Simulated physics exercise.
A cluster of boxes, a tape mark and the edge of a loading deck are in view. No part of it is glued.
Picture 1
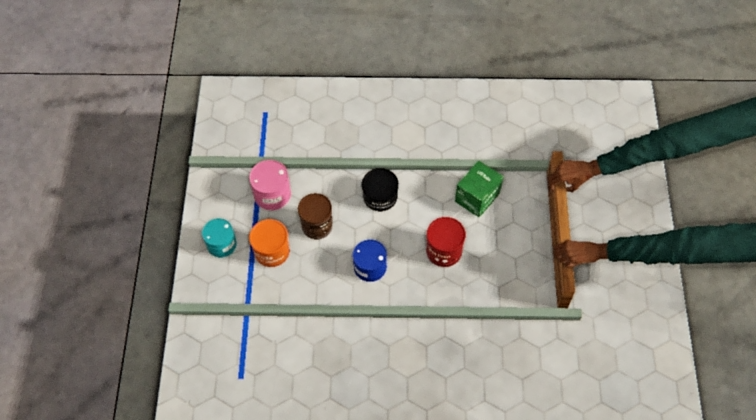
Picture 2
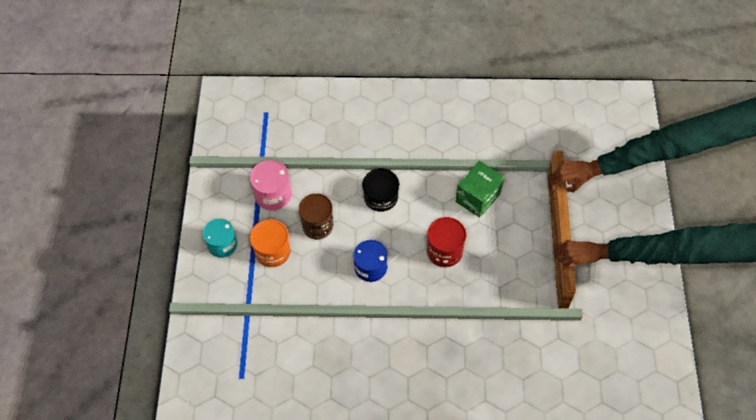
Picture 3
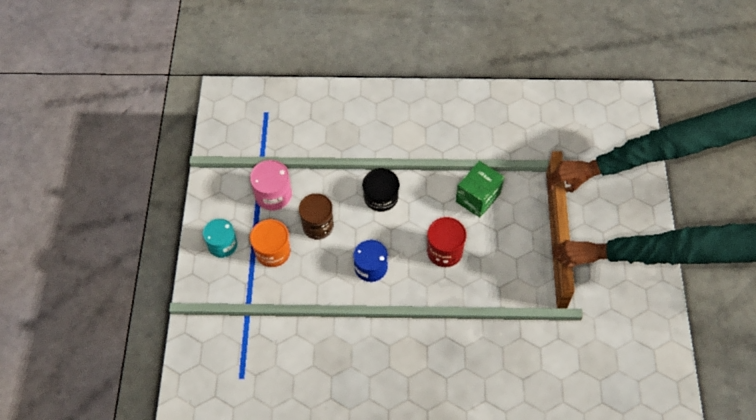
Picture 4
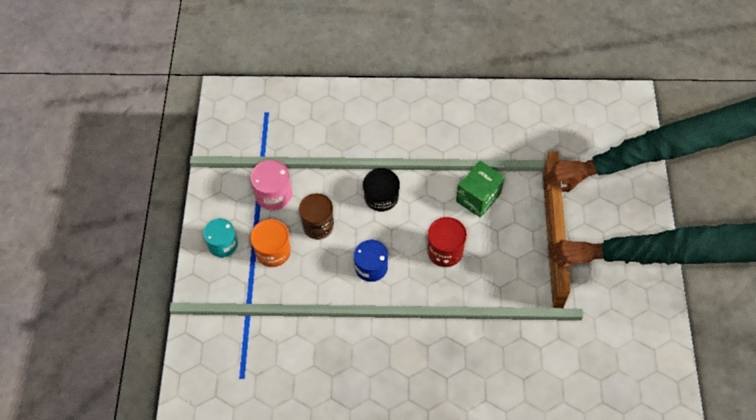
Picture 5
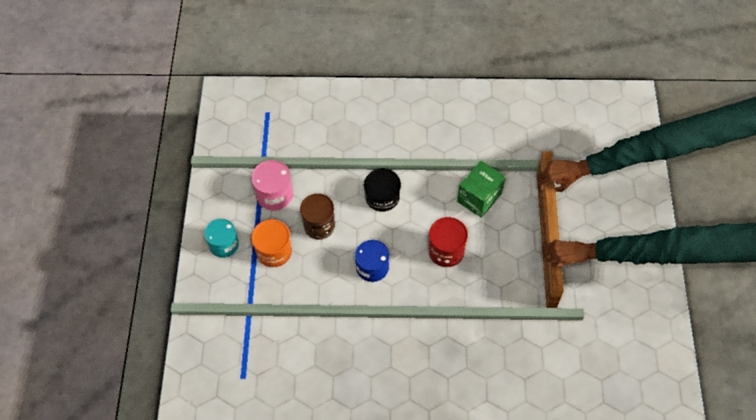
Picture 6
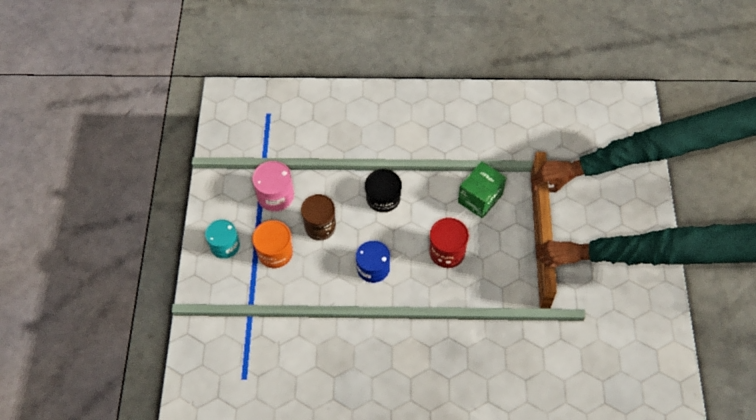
Two hands in dark green sleeves reach in from the right and grip a wooden plank on a pale hexagon-tiled surface, seen from high above. Between two grey-green rails sit a green box, red, black, blue, brown, orange and pink containers, and a small turquoise one left of a blue line. The hands hold the plank nearly still, then slide it slightly left, while the containers stay in place.
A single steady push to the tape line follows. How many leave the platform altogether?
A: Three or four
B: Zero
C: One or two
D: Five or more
C, one or two.
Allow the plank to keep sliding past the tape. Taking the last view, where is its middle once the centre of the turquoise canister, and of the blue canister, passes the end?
Estimated middle: (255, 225), and (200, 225) for the other.
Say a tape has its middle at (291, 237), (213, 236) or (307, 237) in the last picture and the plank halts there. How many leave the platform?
The three tries give 0, 5 and 0.
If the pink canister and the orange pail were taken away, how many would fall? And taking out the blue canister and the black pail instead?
Counts - first: 0; second: 0.
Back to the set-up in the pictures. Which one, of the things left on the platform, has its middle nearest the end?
Nearest at the end: The turquoise canister.
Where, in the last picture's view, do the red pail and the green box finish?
In the last picture, roughly (236, 240) and (243, 196).
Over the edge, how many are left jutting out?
In total, 1 of them.
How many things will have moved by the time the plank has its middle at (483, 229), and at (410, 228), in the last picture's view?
The counts are 1 and 4.
Soon after, none off yet; turquoise canister at rest near (223, 239); pink canister at rest near (274, 186); orange pail at rest near (274, 245).
After that, none off yet; turquoise canister at rest near (223, 239); pink canister displaced a little near (267, 186); orange pail at rest near (274, 245).
In the end, the number that fall off is one or two; gone, pink canister.
